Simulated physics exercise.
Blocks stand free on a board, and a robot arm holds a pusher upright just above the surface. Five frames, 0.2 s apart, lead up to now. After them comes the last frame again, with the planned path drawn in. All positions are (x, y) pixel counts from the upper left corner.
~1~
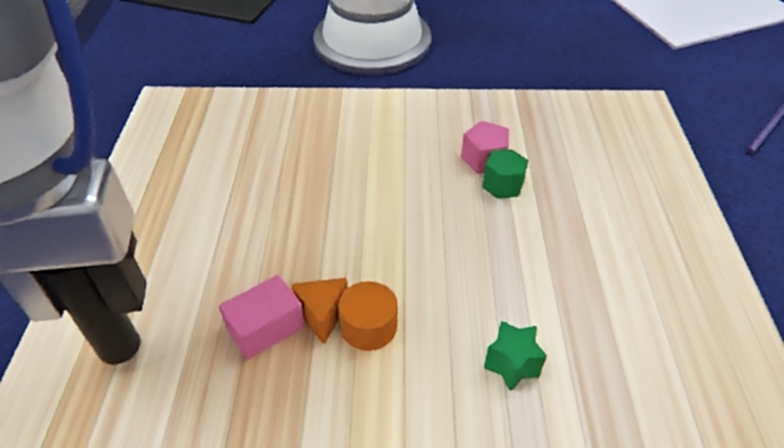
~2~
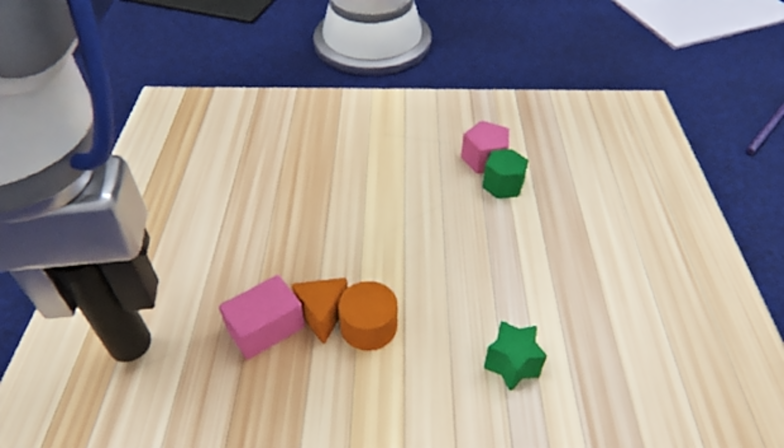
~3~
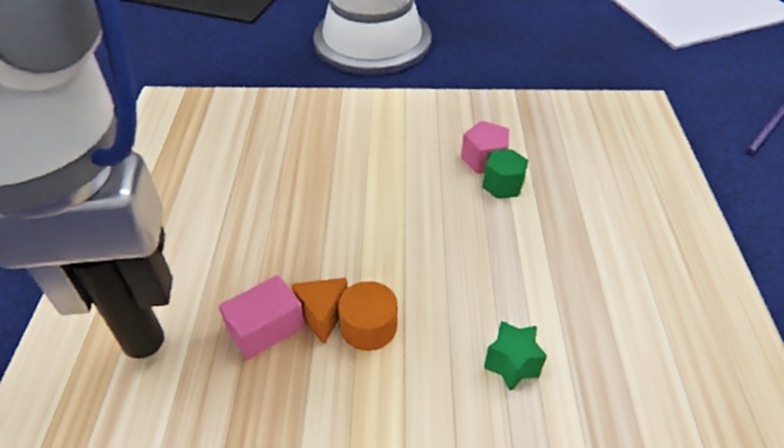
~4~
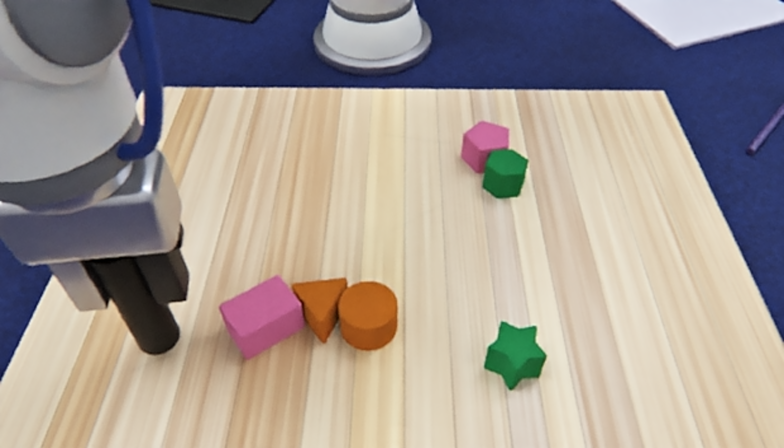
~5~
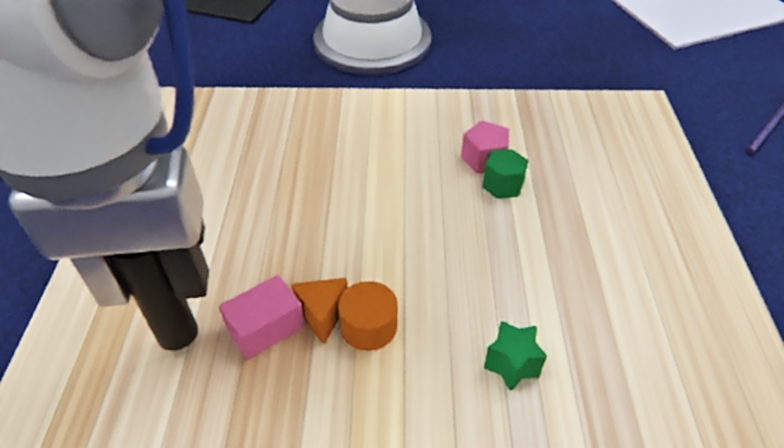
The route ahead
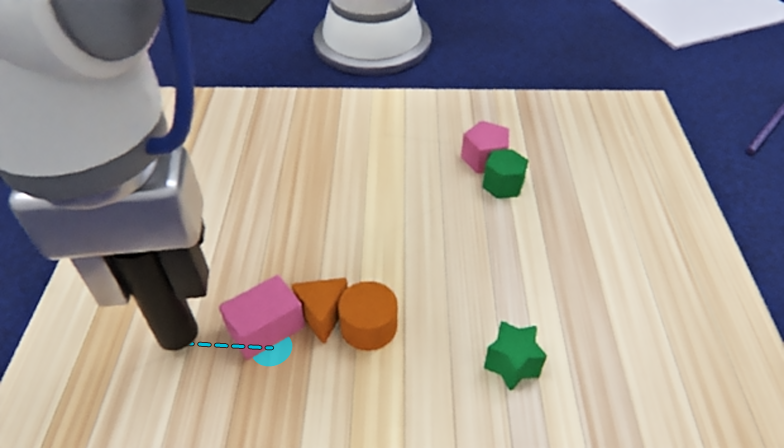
A robot arm holding a black pusher moved slowly a short way right across a wooden board, nearing a pink rectangular block beside an orange triangle and disc, while all the blocks stayed still.
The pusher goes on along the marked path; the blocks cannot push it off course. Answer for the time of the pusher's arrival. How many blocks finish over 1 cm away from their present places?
Most likely three or more.
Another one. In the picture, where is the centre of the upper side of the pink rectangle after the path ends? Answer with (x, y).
The point I'd pick in the picture is (312, 291).
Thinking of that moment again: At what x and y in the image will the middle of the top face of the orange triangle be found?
Its top centre lands on (365, 269).
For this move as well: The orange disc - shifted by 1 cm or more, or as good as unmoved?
Moved.
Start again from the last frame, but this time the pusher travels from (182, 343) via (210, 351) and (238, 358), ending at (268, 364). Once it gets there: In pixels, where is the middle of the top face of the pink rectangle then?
Pixel (289, 297).
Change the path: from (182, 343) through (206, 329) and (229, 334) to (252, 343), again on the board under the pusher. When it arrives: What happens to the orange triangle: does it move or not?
By then it is displaced.
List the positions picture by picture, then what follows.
Tip of the pusher (120, 347), middles of tops, pink rectangle (260, 304), orange triangle (320, 293), orange disc (368, 303), in the first frame.
Pusher (131, 344), nothing pushed, in the second frame.
Pusher (144, 341), nothing pushed, in the third frame.
Pusher (160, 338), nothing pushed, in the fourth frame.
Pusher (178, 333), pink rectangle (260, 304), orange triangle (320, 293), orange disc (368, 303), in the fifth frame.
The line goes in a line from (182, 343) to (272, 348).
On the path given first. Halfway along, pusher (224, 336); pink rectangle (275, 302); orange triangle (331, 289); orange disc (374, 303).
At the end, pusher (269, 338); pink rectangle (312, 291), turned 30° anticlockwise; orange triangle (365, 269), turned 20° clockwise; orange disc (391, 301).
